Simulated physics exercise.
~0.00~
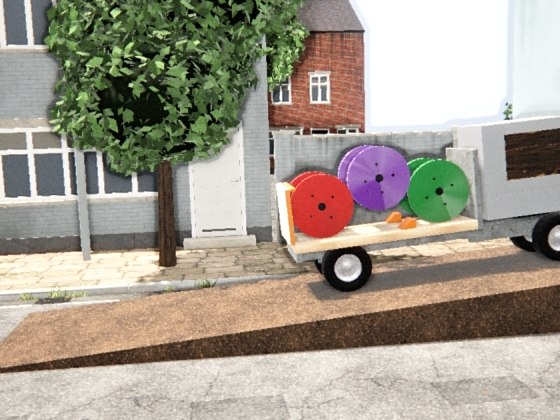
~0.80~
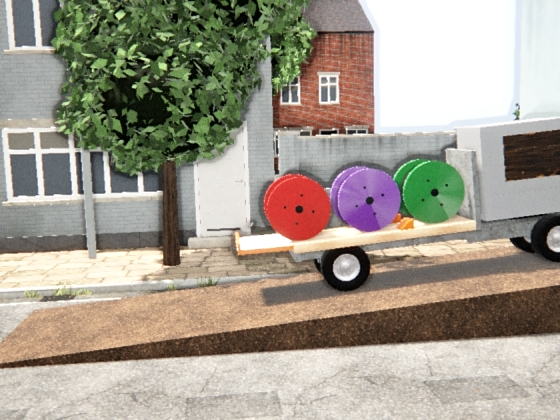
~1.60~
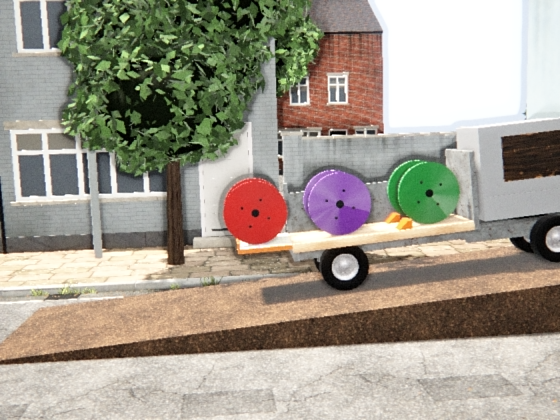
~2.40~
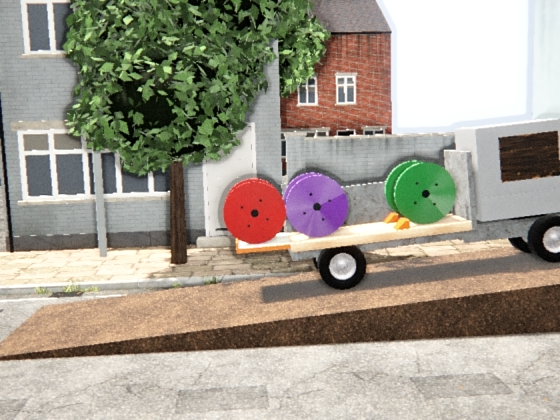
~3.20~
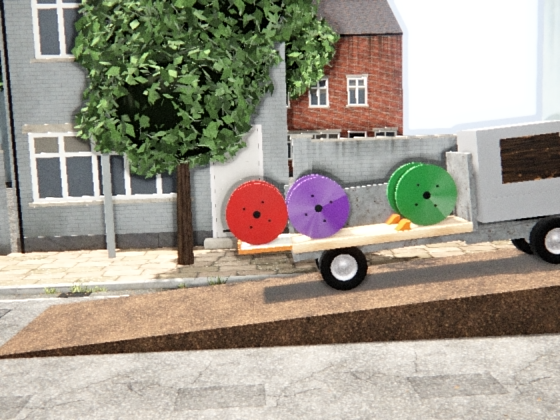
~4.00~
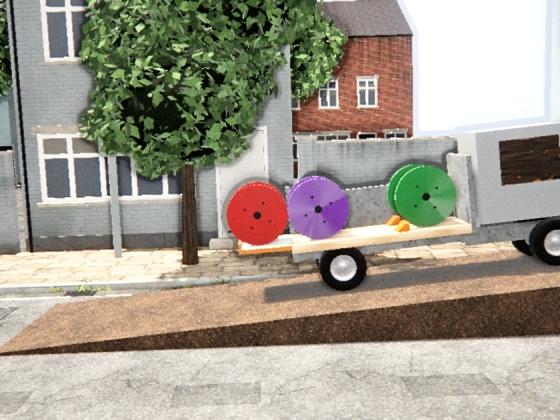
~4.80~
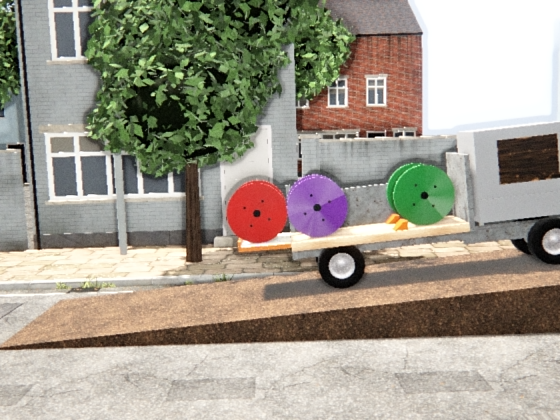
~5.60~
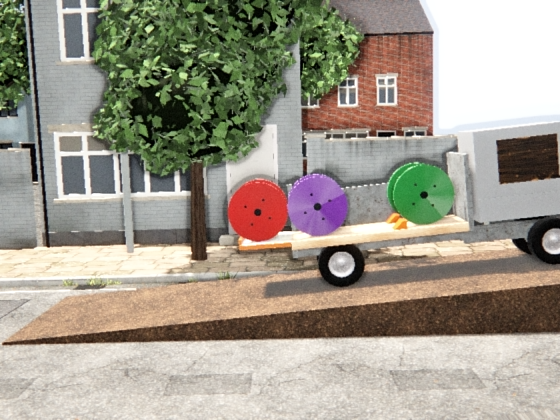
At first, red, purple and green reels stand on the sloping wooden bed of a vehicle on a hill, the purple one set between the others, with a small orange chock beneath them and the end gate upright at the left. The gate swings down flat, and the red reel starts rolling left with the purple one behind it. The red reel rolls onto the lowered gate and stops near its outer edge. The purple reel keeps rolling until it rests close against the red one. The green reel shifts only slightly and stays by the chock. All three finish still, with none falling off.
